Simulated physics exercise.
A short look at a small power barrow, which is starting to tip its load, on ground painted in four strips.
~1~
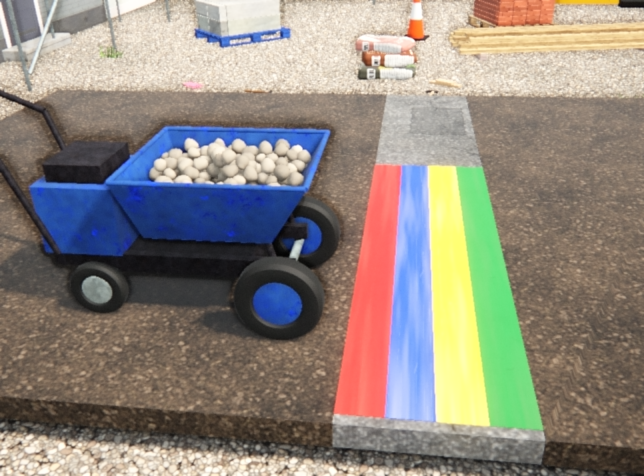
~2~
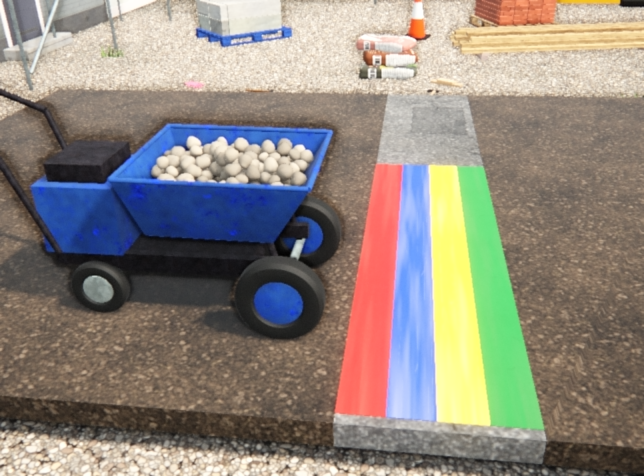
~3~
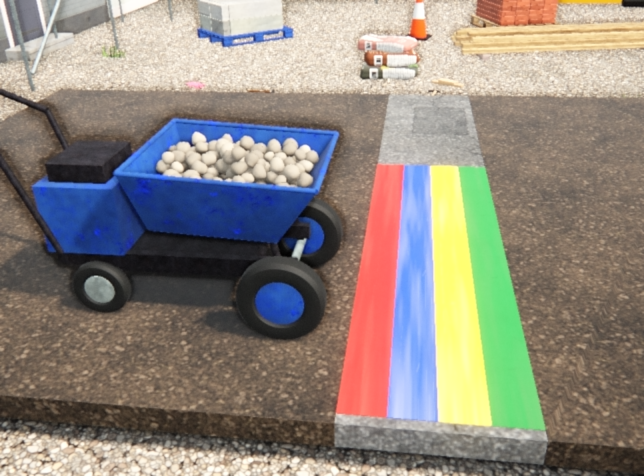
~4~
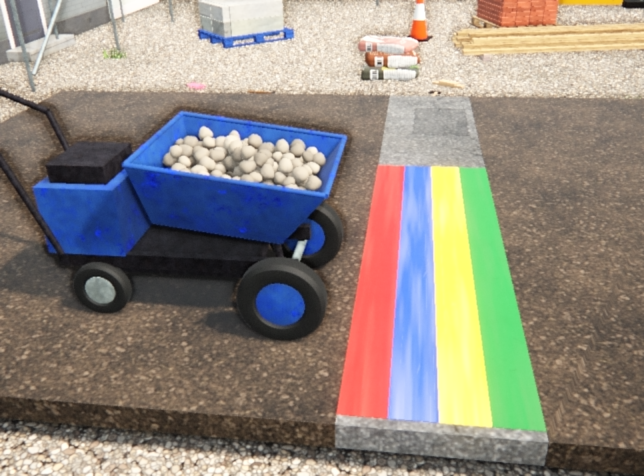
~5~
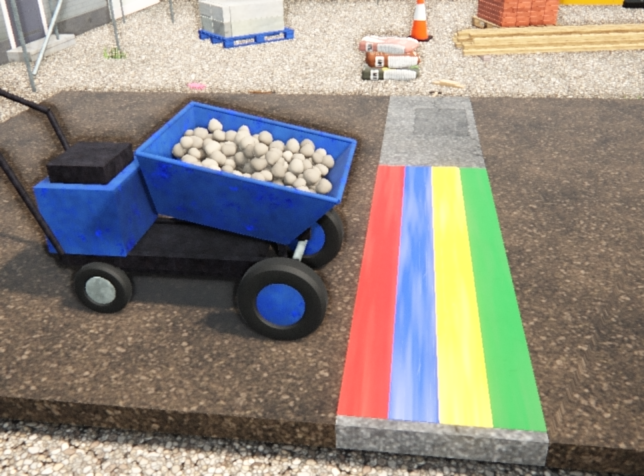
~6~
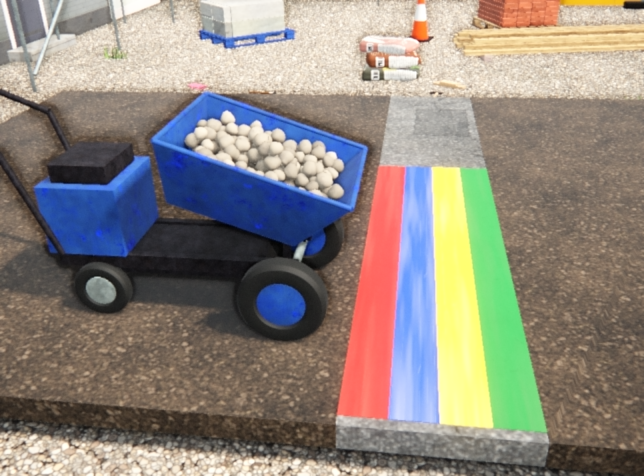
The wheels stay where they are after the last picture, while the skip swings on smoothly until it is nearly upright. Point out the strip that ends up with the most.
The yellow one ends up with the most.
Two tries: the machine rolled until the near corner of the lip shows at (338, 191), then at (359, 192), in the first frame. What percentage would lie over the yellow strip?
The first gives close to 30 per cent and the second 10 per cent.
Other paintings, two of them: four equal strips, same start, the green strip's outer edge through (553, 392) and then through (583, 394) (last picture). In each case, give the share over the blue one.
Roughly 20 % and 30 %.
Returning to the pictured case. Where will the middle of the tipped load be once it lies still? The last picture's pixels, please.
Near (467, 302), more or less.
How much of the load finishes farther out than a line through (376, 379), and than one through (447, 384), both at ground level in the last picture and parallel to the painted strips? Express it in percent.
I'd say some 70 in a hundred, and after that 50 in a hundred.
Shortly afterwards, skip tipped steeply; the whole lot in the skip.
Next, skip tipped right over; near two thirds in the skip; a little over the blue strip; near a quarter over the yellow strip; only a few over the green strip; only a few falling.
Some moments later, skip tipped right over; near a quarter in the skip; a little over the blue strip; near a quarter over the yellow strip; near a quarter over the green strip; a little off the paint.
In the end, skip tipped right over; near a quarter in the skip; none at all over the red strip; a little over the blue strip; near a third over the yellow strip; near a quarter over the green strip; a little off the paint.
